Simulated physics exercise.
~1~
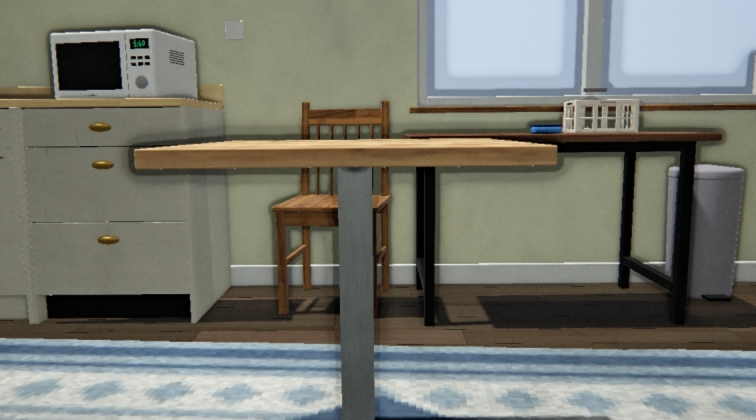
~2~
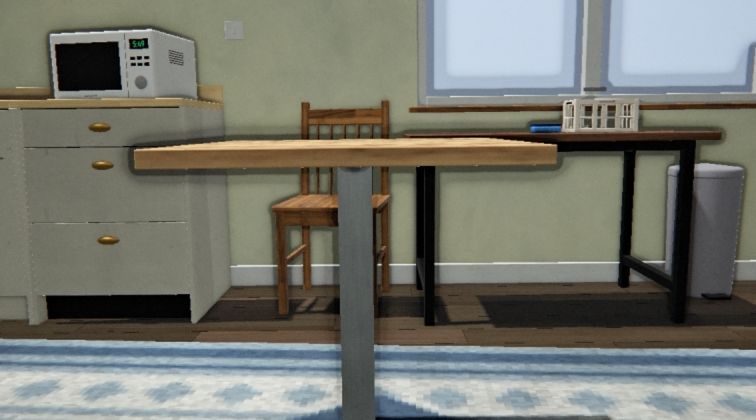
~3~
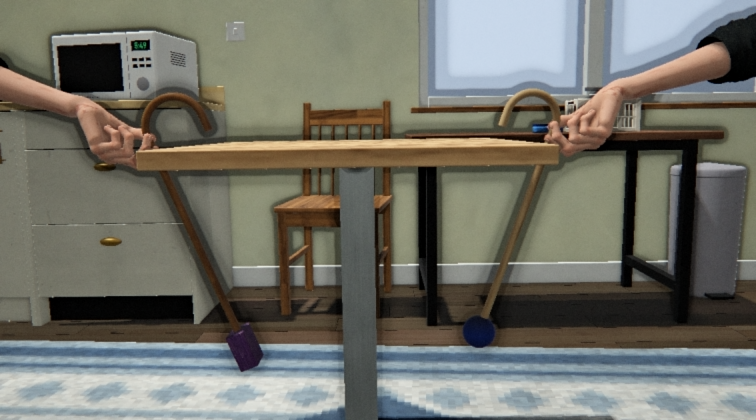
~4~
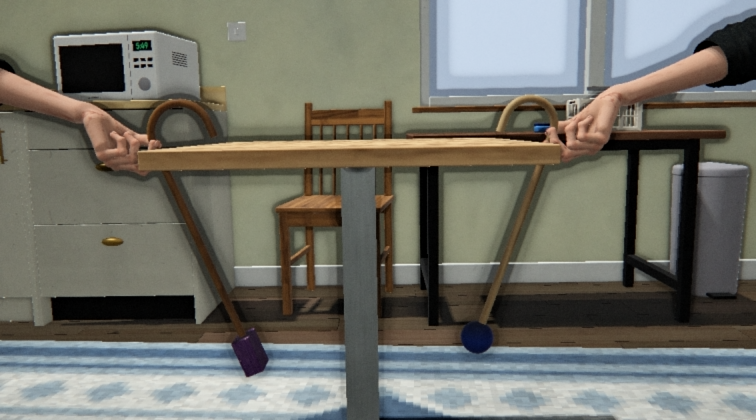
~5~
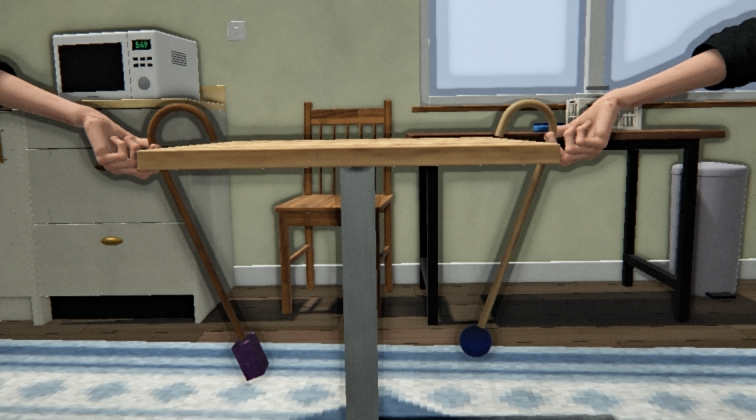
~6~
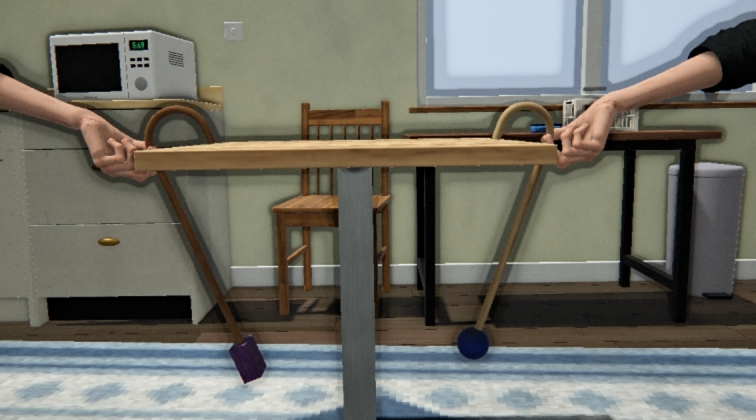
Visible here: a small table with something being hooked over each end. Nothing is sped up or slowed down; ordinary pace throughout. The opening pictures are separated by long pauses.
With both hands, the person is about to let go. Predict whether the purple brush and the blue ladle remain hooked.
My prediction: Purple brush: Hanging, blue ladle: Hanging.
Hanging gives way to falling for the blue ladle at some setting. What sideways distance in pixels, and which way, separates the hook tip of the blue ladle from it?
Shift: About 16 px, direction right.
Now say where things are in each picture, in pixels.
Table (354, 150), in the first picture.
Table (354, 150), in the second picture.
Still on the way; purple brush (219, 229); table (356, 150), in the third picture.
Still on the way; blue ladle (499, 226); table (357, 150), in the fourth picture.
Still on the way; purple brush (225, 239); table (357, 150), in the fifth picture.
In place, still held; purple brush (222, 241); blue ladle (495, 232); table (354, 150), in the sixth picture.
Then, 0.32 s on from there, purple brush at rest near (221, 242); blue ladle at rest near (496, 232).
In the end, the purple brush hangs from the table, near (221, 242); the blue ladle hangs from the table, near (496, 232).
